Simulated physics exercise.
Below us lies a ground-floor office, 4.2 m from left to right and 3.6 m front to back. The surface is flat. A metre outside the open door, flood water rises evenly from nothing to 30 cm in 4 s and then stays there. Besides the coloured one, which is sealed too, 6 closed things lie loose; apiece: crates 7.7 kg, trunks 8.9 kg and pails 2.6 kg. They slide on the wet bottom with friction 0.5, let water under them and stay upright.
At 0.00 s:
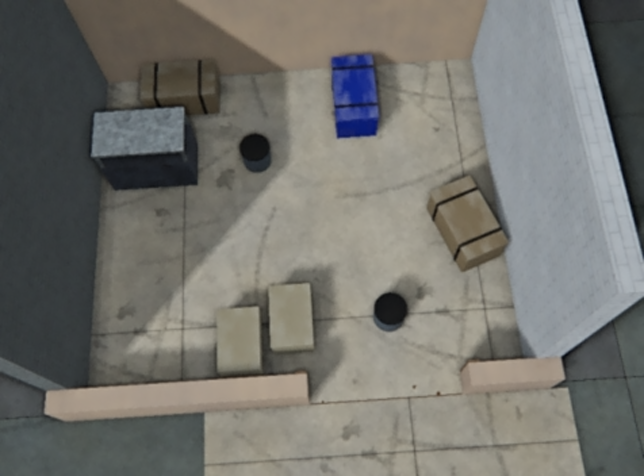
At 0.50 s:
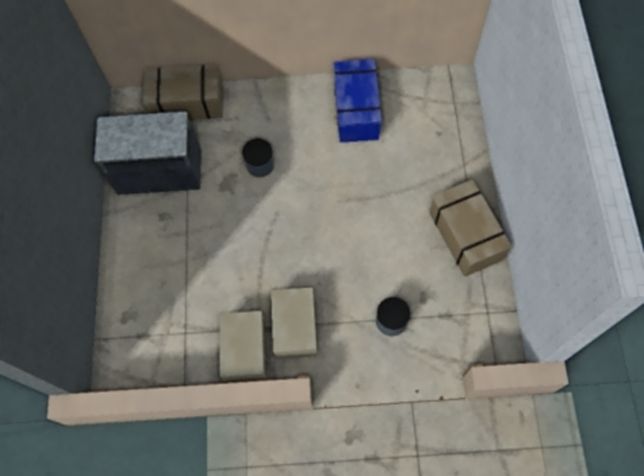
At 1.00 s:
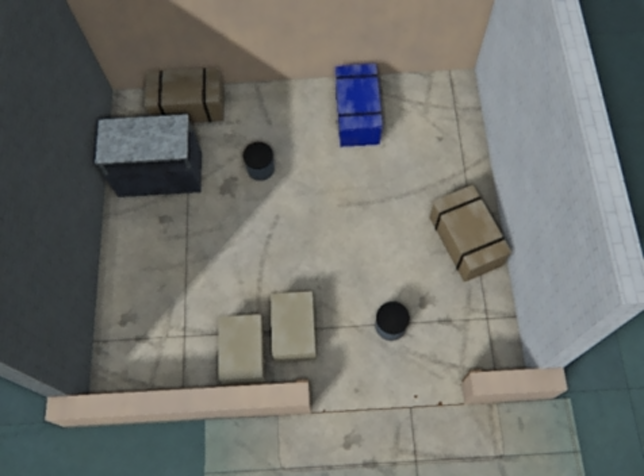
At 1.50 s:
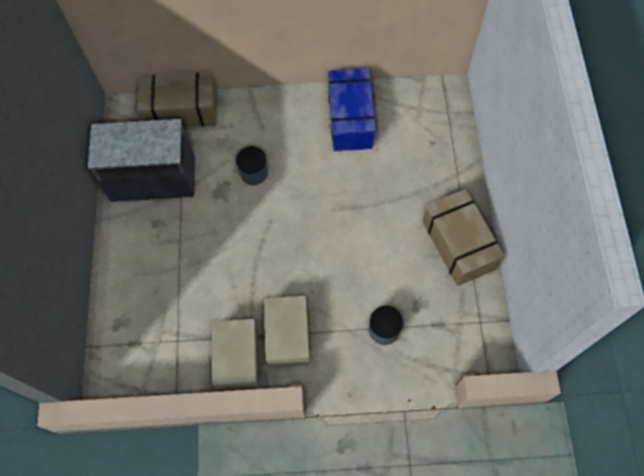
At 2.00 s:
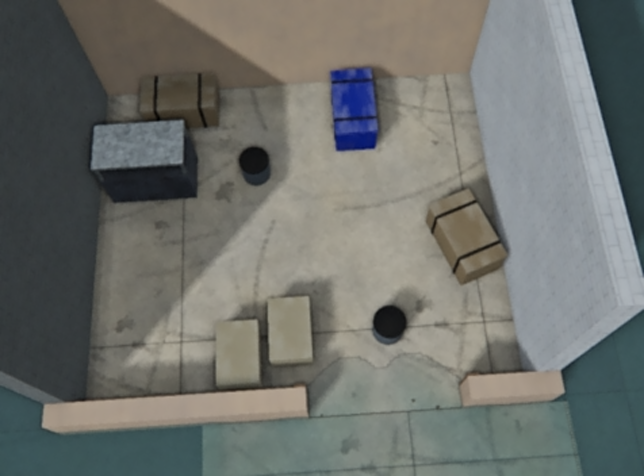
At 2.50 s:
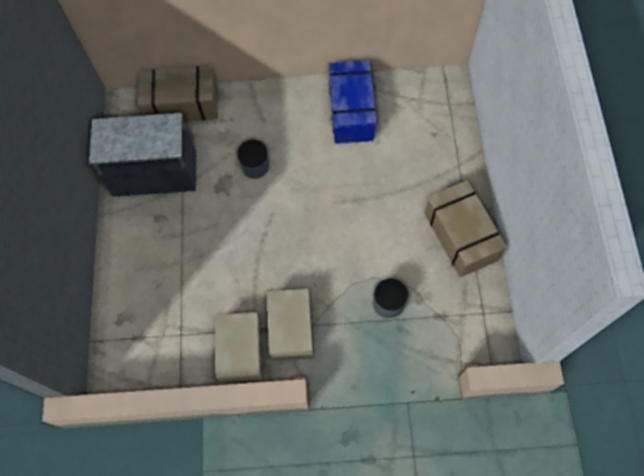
Ground-floor office seen from above, water spreading outside, then creeping in through the doorway and nudging the nearest dark pail slightly.
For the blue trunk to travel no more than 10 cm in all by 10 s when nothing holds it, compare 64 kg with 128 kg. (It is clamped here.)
Verdict: Only the higher weight holds it.
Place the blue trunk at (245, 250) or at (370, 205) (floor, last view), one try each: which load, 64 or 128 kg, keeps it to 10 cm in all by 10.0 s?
In that order: The smaller is enough; it takes the larger.
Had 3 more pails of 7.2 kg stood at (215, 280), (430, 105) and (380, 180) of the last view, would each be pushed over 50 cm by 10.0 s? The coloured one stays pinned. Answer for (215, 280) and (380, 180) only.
In that order: Under, more.
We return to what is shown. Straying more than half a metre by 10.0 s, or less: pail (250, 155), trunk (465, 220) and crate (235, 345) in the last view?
In turn: Past it, more, less.
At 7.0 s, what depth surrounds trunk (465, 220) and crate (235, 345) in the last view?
About 24 and 2 cm.
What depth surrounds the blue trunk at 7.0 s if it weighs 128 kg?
Roughly 19 cm.
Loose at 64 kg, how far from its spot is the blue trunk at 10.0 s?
Roughly 150 cm.
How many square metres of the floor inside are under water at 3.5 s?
Roughly 4.5 m2.
After 3.5 s the blue trunk would be 0 cm from its start with 64 kg and 0 cm from its start with 128 kg; 0 cm of water round it then.
After 4.5 s the blue trunk would be 0 cm from its start with 64 kg and 0 cm from its start with 128 kg; 5 cm of water round it then.
After 7.0 s the blue trunk would be 47 cm from its start with 64 kg and 0 cm from its start with 128 kg; 19 cm of water round it then.
After 10.0 s the blue trunk would be 155 cm from its start with 64 kg and 0 cm from its start with 128 kg; 25 cm of water round it then.
